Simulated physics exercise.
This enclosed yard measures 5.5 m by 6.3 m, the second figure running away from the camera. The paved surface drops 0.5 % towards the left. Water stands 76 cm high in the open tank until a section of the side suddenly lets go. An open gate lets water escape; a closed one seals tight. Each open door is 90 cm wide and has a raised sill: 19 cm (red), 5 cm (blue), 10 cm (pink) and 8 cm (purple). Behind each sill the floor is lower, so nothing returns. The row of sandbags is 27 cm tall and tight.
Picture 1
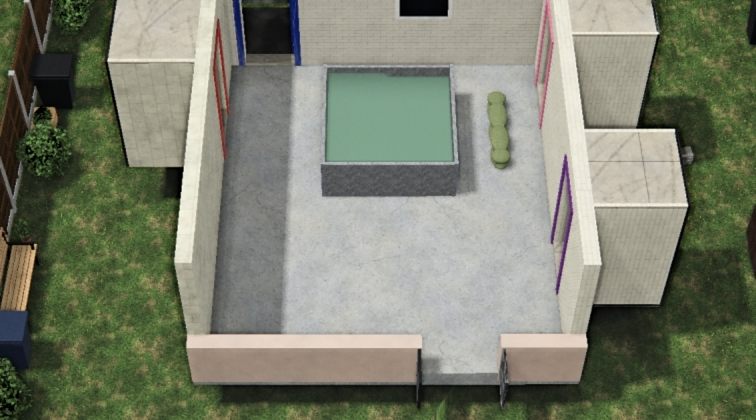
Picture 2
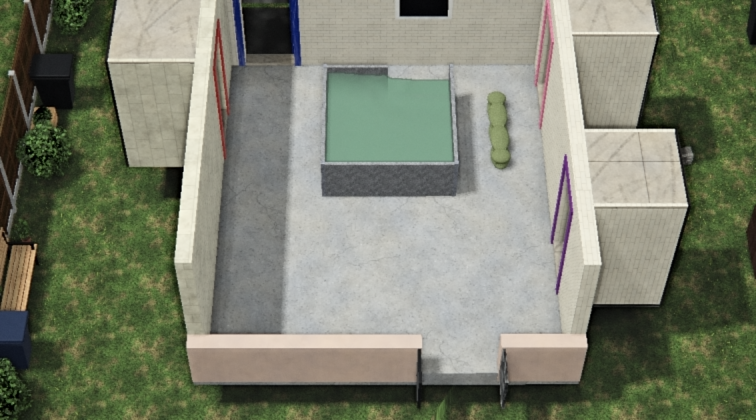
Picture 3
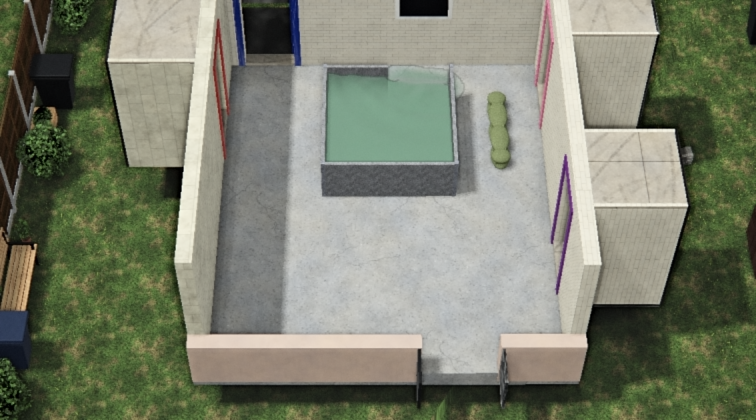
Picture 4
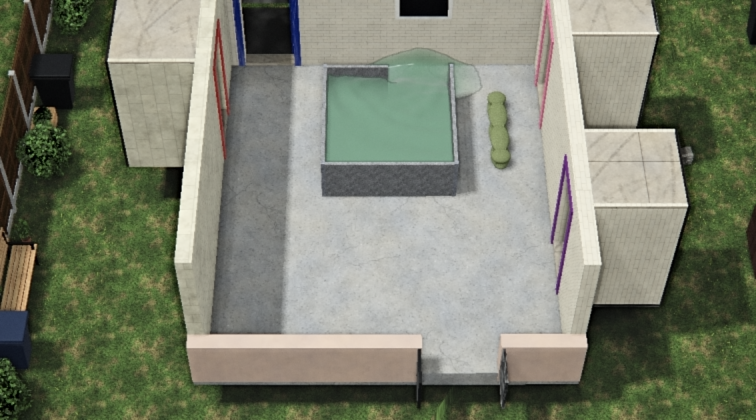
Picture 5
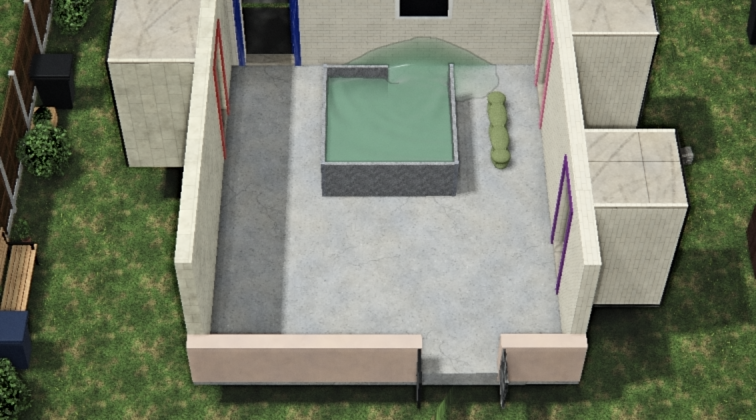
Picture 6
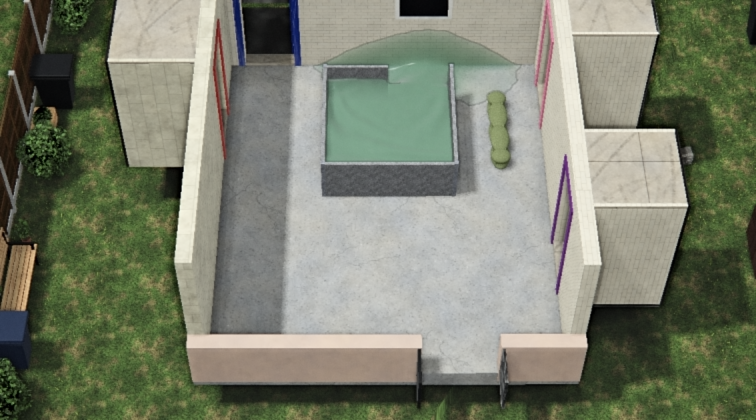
At the start, a square stone tank of still green water stands in a walled, paved yard beside a row of bushes. Water then pours out through a gap at the right of its far side, spreads behind the tank along the back wall, and reaches rightward past the bushes' far end.
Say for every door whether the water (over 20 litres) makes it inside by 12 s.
Within that time: At the red door it does not reach the limit; at the blue door it passes the limit; at the pink door it exceeds the limit; at the purple door it keeps below the limit.
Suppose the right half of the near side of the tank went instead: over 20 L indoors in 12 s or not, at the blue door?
Against that limit: Blue past it.
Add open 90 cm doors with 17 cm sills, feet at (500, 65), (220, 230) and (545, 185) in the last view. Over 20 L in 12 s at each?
In turn: Past it, below, under.
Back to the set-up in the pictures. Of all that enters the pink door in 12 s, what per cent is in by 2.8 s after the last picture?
Some 65 per cent by then.
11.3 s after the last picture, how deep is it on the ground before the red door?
Some 7.0 cm.
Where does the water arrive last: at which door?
It is the purple one.
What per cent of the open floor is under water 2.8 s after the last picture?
Some 60 per cent of it.
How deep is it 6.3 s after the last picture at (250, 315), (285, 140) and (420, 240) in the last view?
About 8, 3 and 2 cm.
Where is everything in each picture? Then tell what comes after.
In the first picture, the open tank at (389, 117) is whole and still, 76 cm deep.
In the second picture, the front is at a hidden place, 0.7 m from the gap on the open tank's far side; 0.2 m2 of floor is under water; 76 cm left at the back of the open tank.
In the third picture, the front is at a hidden place, 0.9 m from the gap on the open tank's far side; 0.9 m2 of floor is under water; 76 cm left at the back of the open tank.
In the fourth picture, the front is at (468, 66), 1.3 m from the gap on the open tank's far side; 1.5 m2 of floor is under water; 76 cm left at the back of the open tank.
In the fifth picture, the front is at (491, 66), 1.6 m from the gap on the open tank's far side; 1.9 m2 of floor is under water; 74 cm left at the back of the open tank.
In the sixth picture, the front is at (518, 66), 2.0 m from the gap on the open tank's far side; 2.1 m2 of floor is under water; 66 cm left at the back of the open tank.
Then, 0.7 s after the last picture water covers 20 % of the floor and is deepest (61 cm) near (429, 66); red door not reached, blue door 5 cm at the sill, 0 L in, pink door 26 cm at the sill, 12 L in, purple door not reached.
Then, 1.5 s after the last picture water covers 30 % of the floor and is deepest (50 cm) near (527, 66); red door 17 cm at the sill, 0 L in, blue door 6 cm at the sill, 0 L in, pink door 31 cm at the sill, 108 L in, purple door not reached.
Then, 2.8 s after the last picture water covers 60 % of the floor and is deepest (34 cm) near (420, 73); red door 16 cm at the sill, 2 L in, blue door 13 cm at the sill, 37 L in, pink door 23 cm at the sill, 250 L in, purple door 7 cm at the sill, 0 L in.
Then, 6.3 s after the last picture water covers 95 % of the floor and is deepest (18 cm) near (518, 73); red door 9 cm at the sill, 2 L in, blue door 10 cm at the sill, 145 L in, pink door 15 cm at the sill, 379 L in, purple door 4 cm at the sill, 0 L in.
Then, 11.3 s after the last picture water covers 95 % of the floor and is deepest (12 cm) near (243, 197); red door 7 cm at the sill, 2 L in, blue door 8 cm at the sill, 194 L in, pink door 8 cm at the sill, 399 L in, purple door 7 cm at the sill, 0 L in.
